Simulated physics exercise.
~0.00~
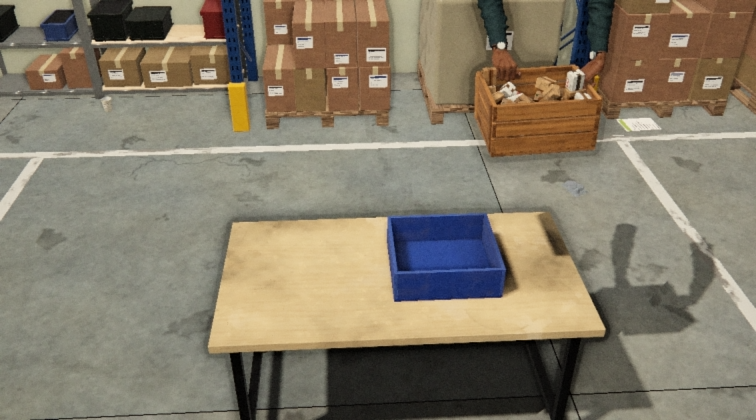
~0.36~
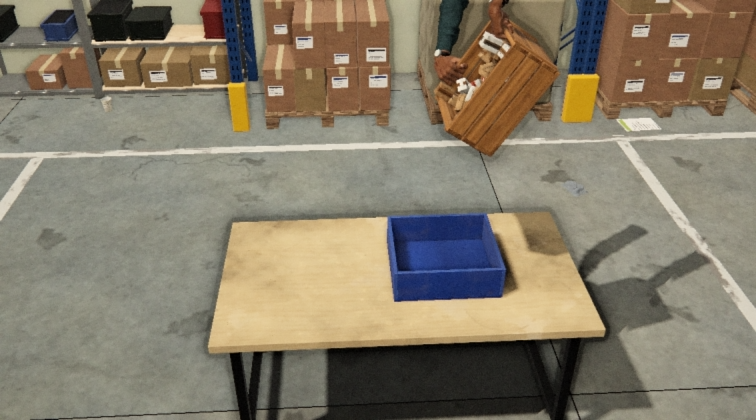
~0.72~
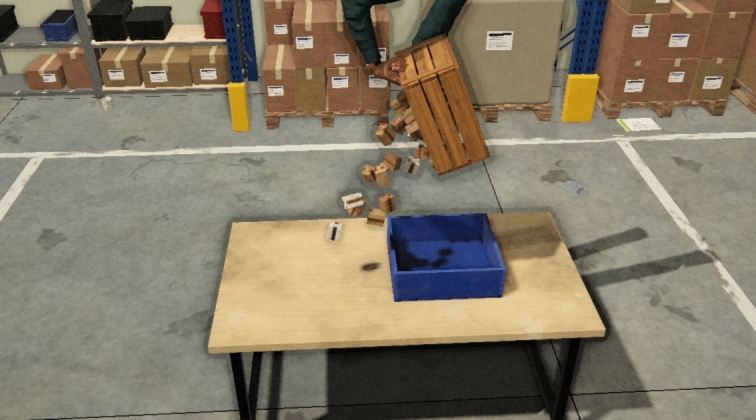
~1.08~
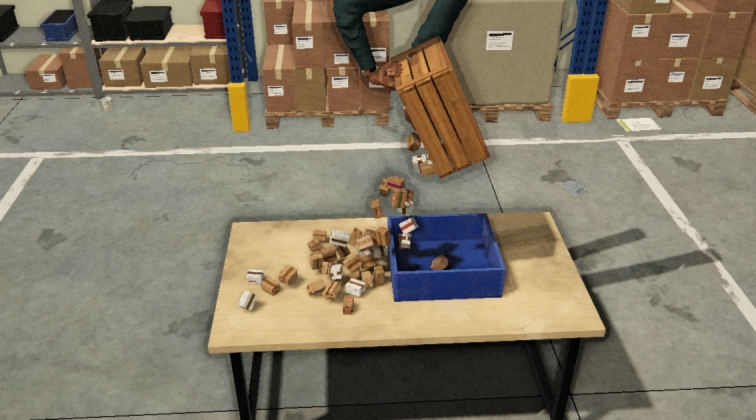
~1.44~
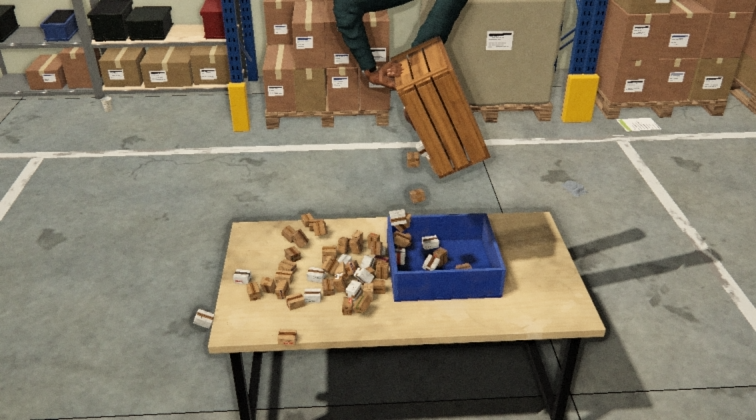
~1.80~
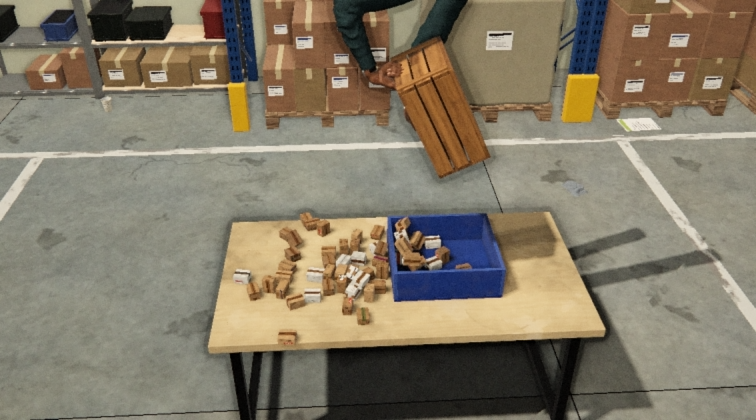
To begin with, two hands hold a wooden crate full of small brown and white parcels behind a table, where an open blue tray sits in a warehouse. The hands swing the crate to the left and tip it steeply. Parcels spill out in a loose stream, the first landing on the tabletop left of the tray. As the crate stays tilted, more tumble down, piling beside the tray while some drop into it. The flow thins to a few stragglers, and one parcel slips off the table's left edge. Finally, most lie scattered across the wood, with a smaller heap inside the tray.
